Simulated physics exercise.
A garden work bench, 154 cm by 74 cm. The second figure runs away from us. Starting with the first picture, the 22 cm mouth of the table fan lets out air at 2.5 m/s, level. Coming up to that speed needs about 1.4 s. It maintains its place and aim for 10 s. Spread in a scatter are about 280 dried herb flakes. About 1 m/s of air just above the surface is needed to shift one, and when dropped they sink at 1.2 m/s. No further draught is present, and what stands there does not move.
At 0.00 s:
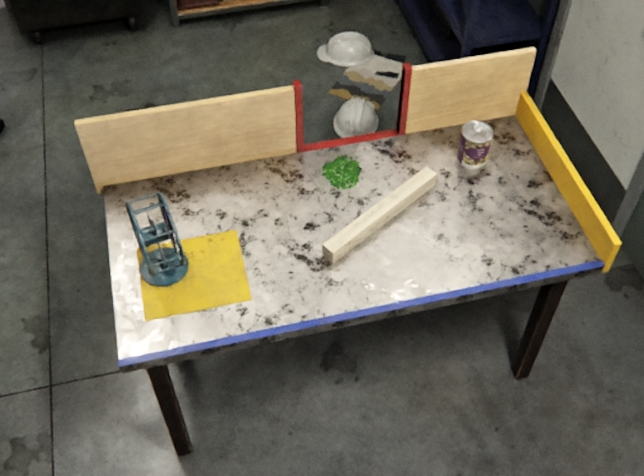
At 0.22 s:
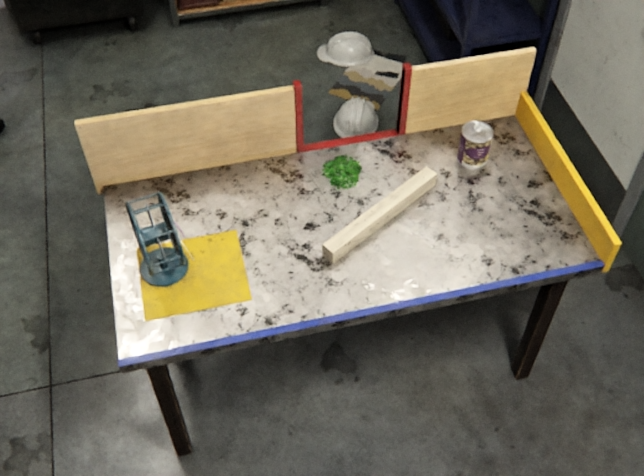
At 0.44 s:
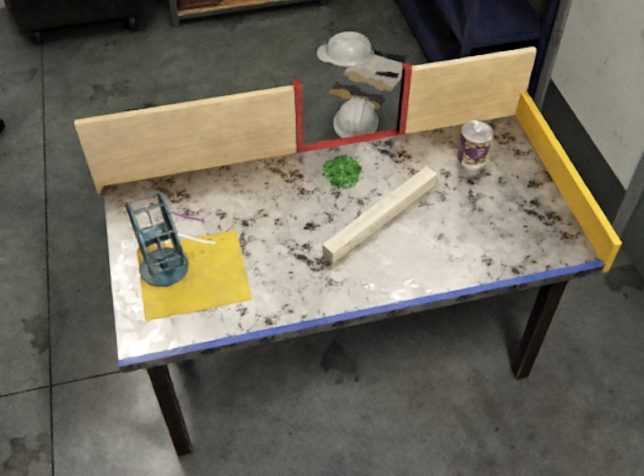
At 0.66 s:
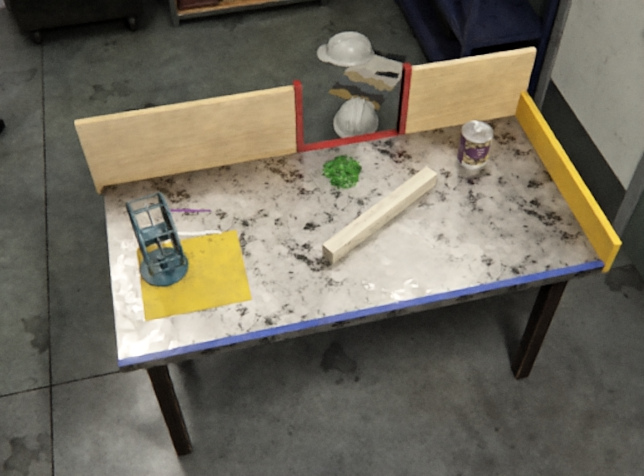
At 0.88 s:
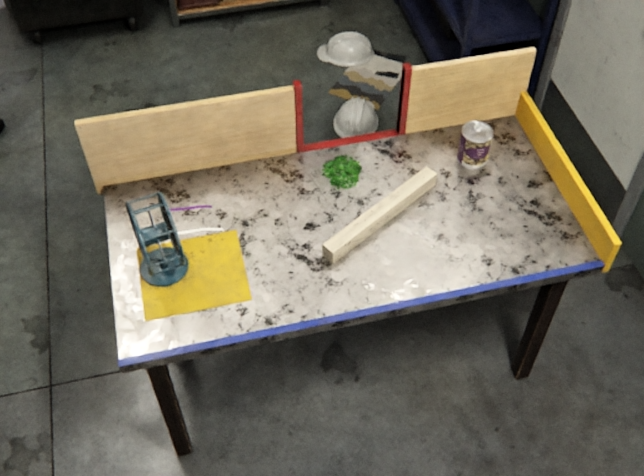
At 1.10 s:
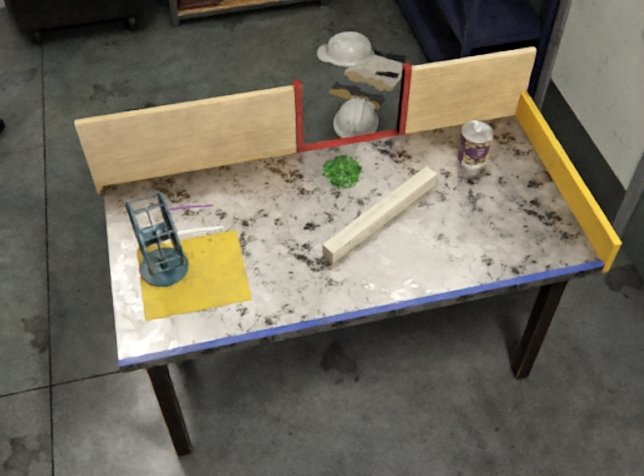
A speckled work bench stood with a small teal fan on its yellow mat, and thin purple and white streaks appeared beside the fan and shifted slightly, while the green flakes, plank and tin stayed still.
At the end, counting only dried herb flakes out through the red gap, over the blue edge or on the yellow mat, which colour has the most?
Red.
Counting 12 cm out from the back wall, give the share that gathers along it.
About 40 per cent.
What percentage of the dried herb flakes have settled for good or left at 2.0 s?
That works out to some 2 %.
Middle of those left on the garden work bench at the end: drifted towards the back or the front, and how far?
Shift toward the far edge, approx. 10 cm.
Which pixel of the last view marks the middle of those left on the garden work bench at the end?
The middle lands close to (402, 140) in pixels.
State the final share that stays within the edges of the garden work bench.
Around 40 in a hundred remain.
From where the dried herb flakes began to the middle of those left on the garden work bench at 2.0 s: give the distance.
Around 15 cm from the start.
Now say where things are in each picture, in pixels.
In the first picture, the middle of the dried herb flakes is near (342, 171), none has stirred yet and the mouth of the table fan is at (156, 234).
In the second picture, the middle of the dried herb flakes is near (342, 170), none has stirred yet, the yellow mat is centred on (193, 274), the red gap is centred on (351, 143) and the blue edge is centred on (374, 314).
In the third picture, the middle of the dried herb flakes is near (342, 170), none has stirred yet, the top of a plank is at (382, 207) and the top of a tin is at (477, 131).
In the fourth picture, the middle of the dried herb flakes is near (342, 170) and none has stirred yet.
In the fifth picture, the middle of the dried herb flakes is near (342, 170) and none has stirred yet.
In the sixth picture, the middle of the dried herb flakes is near (342, 170) and none has stirred yet.
After 2.0 s, 98 % are on the move or not yet settled, 0 % are on the yellow mat, 38 % out through the red gap and 0 % over the blue edge; the middle of those still in play is near (374, 149).
After 3.2 s, 52 % are on the move or not yet settled, 0 % are on the yellow mat, 50 % out through the red gap and 0 % over the blue edge; the middle of those still in play is near (391, 145).
After 5.5 s, 45 % are on the move or not yet settled, 0 % are on the yellow mat, 54 % out through the red gap and 0 % over the blue edge; the middle of those still in play is near (396, 140).
After 10.0 s, at the end, 0 % are on the yellow mat, 56 % out through the red gap and 0 % over the blue edge; the middle of those still in play is near (396, 139).
